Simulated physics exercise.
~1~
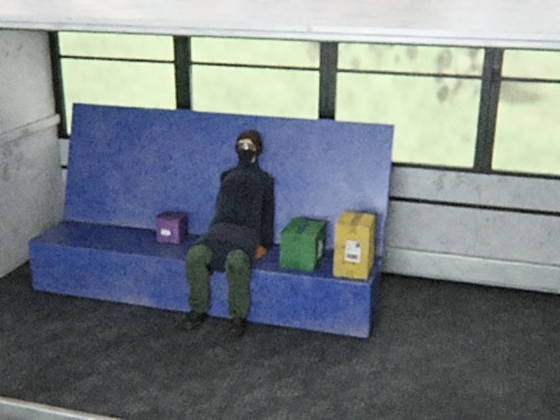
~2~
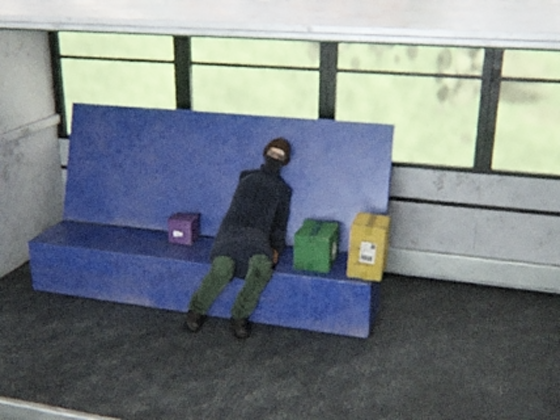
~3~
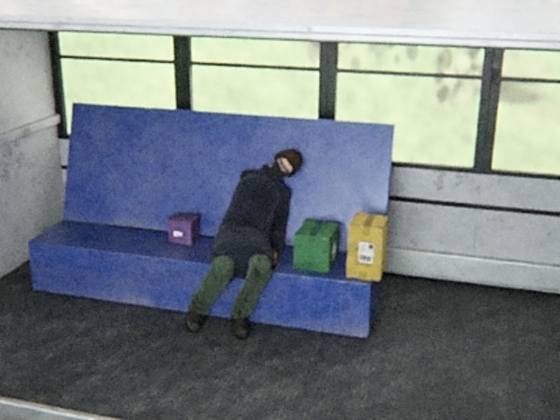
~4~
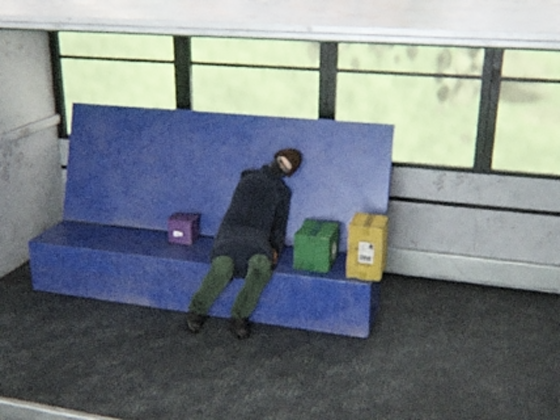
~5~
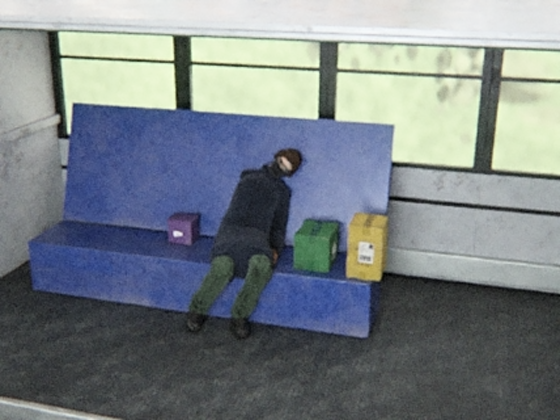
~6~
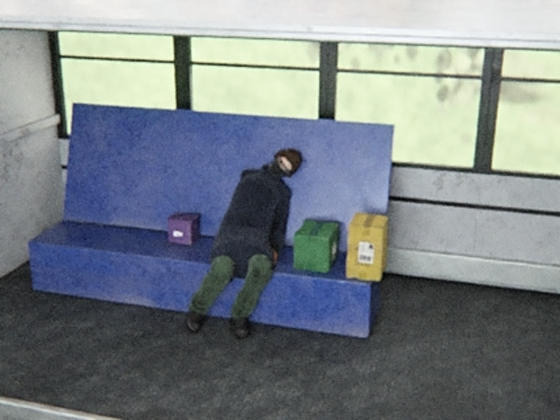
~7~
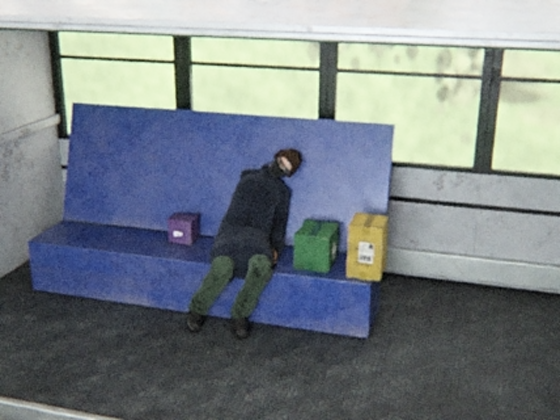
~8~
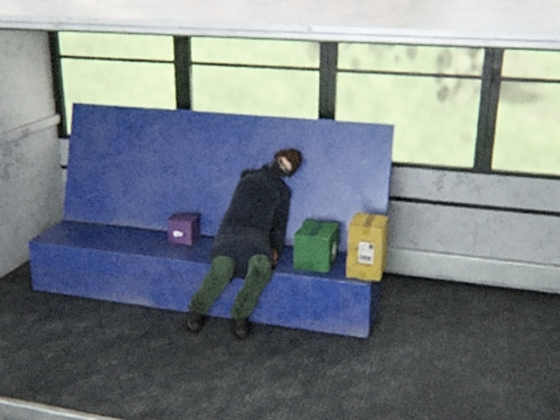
Inside a shuttle, a masked commuter slumping right on a blue bench as three boxes slide slightly right and stay upright.
